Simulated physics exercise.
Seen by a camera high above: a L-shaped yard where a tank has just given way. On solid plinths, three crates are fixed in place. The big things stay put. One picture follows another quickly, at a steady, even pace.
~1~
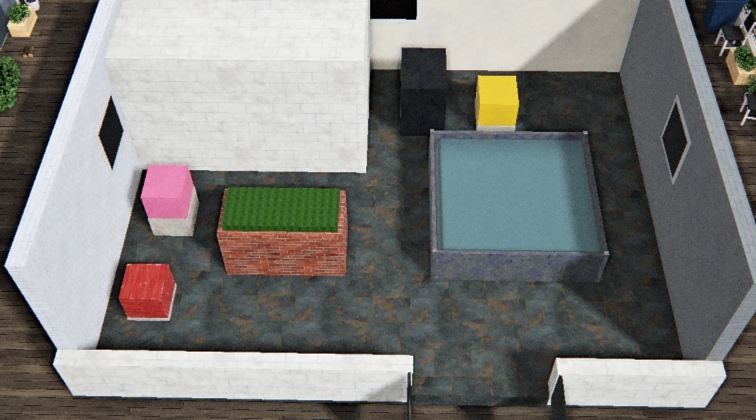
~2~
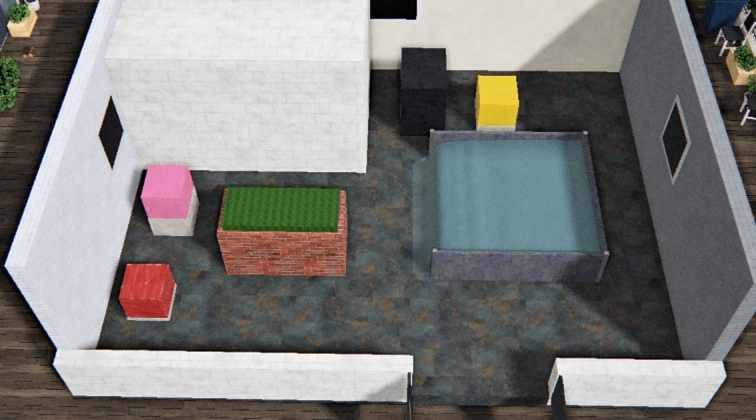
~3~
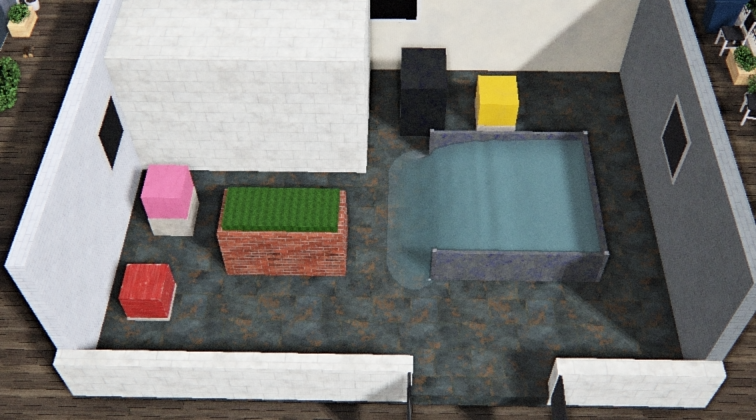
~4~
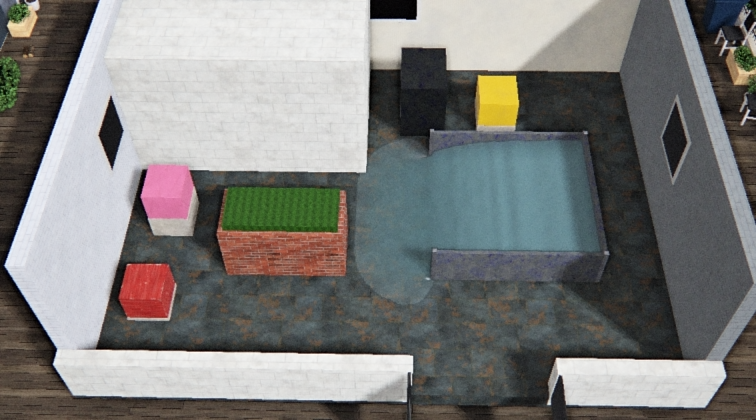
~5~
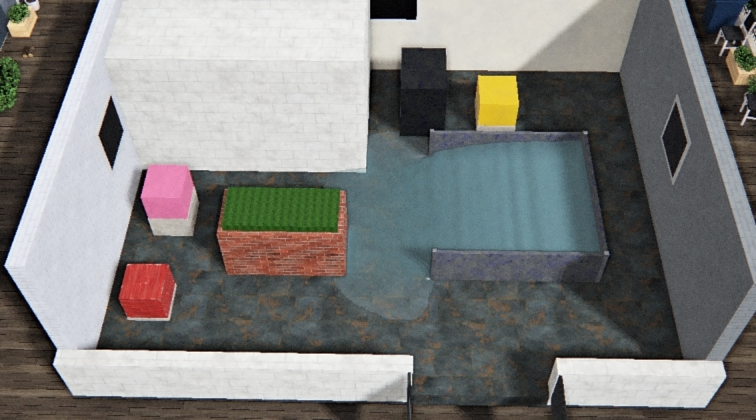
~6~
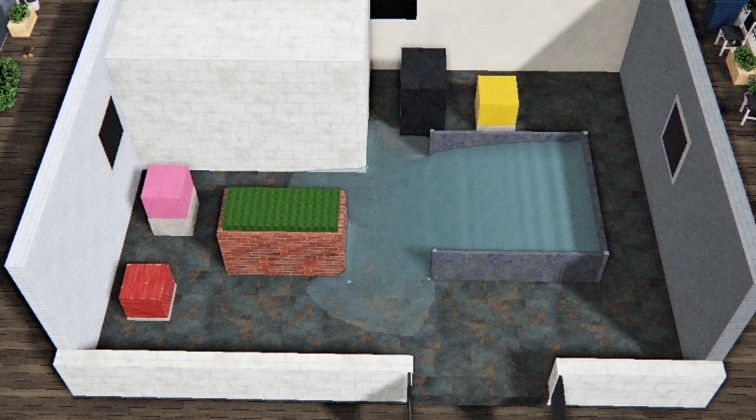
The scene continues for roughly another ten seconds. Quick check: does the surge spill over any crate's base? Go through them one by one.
My prediction: The pink crate will not even get damp. The yellow crate will not even get damp. The red crate will be wet.
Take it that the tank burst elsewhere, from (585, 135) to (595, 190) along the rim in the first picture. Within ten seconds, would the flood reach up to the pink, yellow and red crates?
Result - pink crate is not reached; yellow crate gets flooded; red crate gets flooded.
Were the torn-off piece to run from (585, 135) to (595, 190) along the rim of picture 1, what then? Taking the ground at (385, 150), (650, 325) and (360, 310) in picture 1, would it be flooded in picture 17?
Obs. 1: Moisture-free; obs. 2: Sodden; obs. 3: Moisture-free.
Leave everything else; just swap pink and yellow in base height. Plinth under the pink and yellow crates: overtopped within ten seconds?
Result - pink: Hit; yellow: Untouched.
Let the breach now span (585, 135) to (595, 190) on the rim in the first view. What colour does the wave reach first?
First: The yellow crate.
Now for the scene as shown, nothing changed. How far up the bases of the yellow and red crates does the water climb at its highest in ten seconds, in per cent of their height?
Roughly 60 and 550 per cent respectively.
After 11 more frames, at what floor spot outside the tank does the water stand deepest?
Pointing at (141, 178).
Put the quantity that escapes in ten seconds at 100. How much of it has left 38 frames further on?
Close to 35 per cent, I'd say.
A moment on, water covers 35 % of the floor; the pink crate water round its plinth, the yellow crate not reached, the red crate not reached.
Next, water covers 45 % of the floor; the pink crate water round its plinth, the yellow crate not reached, the red crate water round its plinth.
Then, water covers 65 % of the floor; the pink crate water round its plinth, the yellow crate water round its plinth, the red crate water round its plinth.
Later, water covers 90 % of the floor; the pink crate water round its plinth, the yellow crate water round its plinth, the red crate water round its plinth.
In the end, water covers 100 % of the floor; the pink crate stayed above the water, the yellow crate stayed above the water, the red crate was topped.
